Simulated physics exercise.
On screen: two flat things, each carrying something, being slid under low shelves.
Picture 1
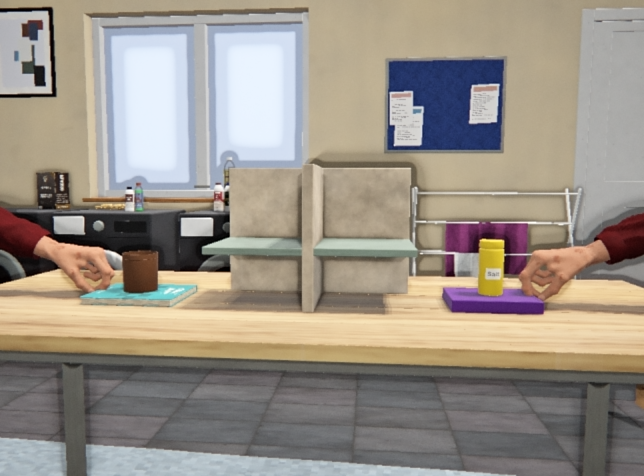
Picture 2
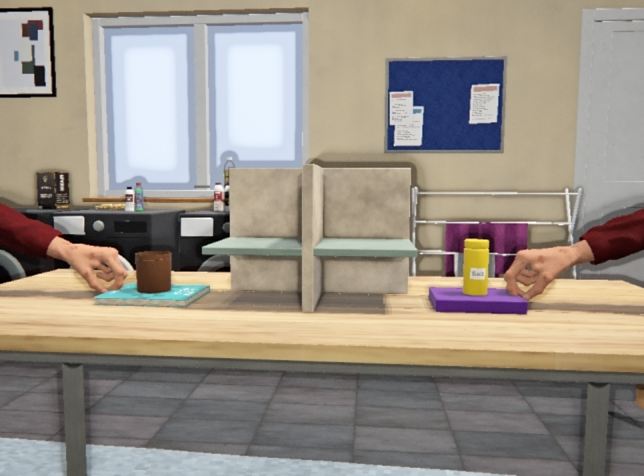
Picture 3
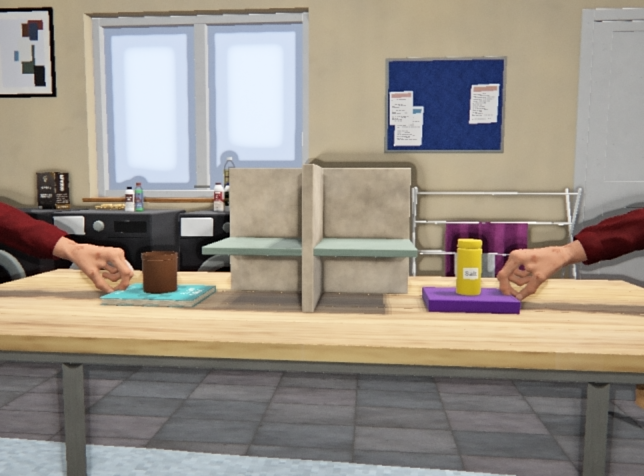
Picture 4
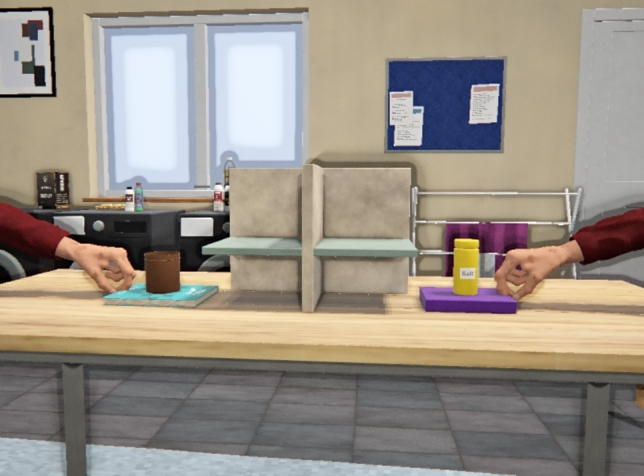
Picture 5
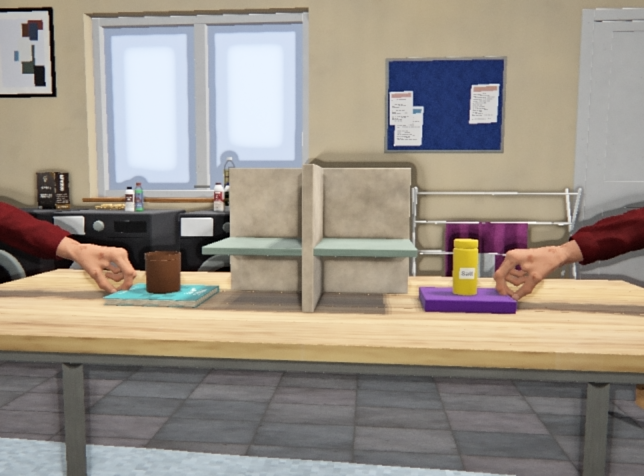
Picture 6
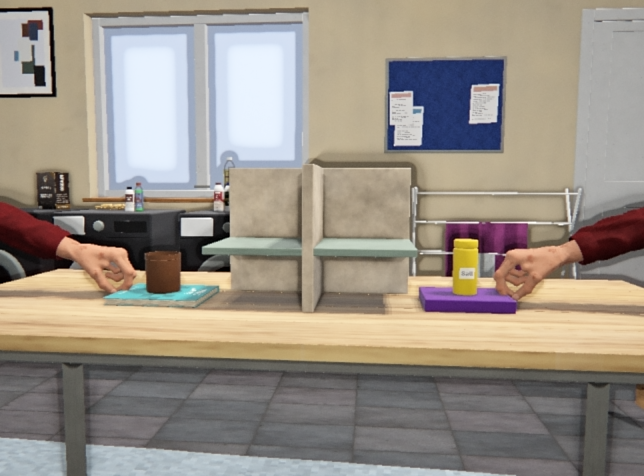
Two hands slid a turquoise book carrying a brown beaker from the left and a purple tray carrying a yellow shaker from the right a short way inward, then both stayed still.
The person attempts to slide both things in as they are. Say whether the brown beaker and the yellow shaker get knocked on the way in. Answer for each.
Here the brown beaker is not knocked, the yellow shaker is knocked.
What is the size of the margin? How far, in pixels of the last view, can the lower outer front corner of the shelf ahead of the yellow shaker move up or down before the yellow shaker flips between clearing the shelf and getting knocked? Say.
Up, by 12 pixels.
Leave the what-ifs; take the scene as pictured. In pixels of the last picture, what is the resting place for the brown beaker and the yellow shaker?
Taking them in turn, it's (260, 274) followed by (430, 286).
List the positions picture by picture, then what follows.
In the first frame, hands sliding the things forward; brown beaker (141, 272); yellow shaker (491, 267); turquoise book (142, 294).
In the second frame, hands sliding the things forward; yellow shaker (476, 267); purple tray (475, 300).
In the third frame, hands sliding the things forward; brown beaker (160, 272); shelf (314, 234).
In the fourth frame, hands sliding the things forward; yellow shaker (466, 267); turquoise book (164, 295).
In the fifth frame, hands sliding the things forward; brown beaker (163, 272); purple tray (464, 300).
In the sixth frame, hands sliding the things forward; brown beaker (163, 272); yellow shaker (465, 267); shelf (314, 234).
Then, 1.34 s later than the last frame, brown beaker riding along near (223, 274); yellow shaker tilted by 29° near (420, 264).
When it is over, the brown beaker passes below, near (260, 274); the yellow shaker is knocked back, near (430, 286).
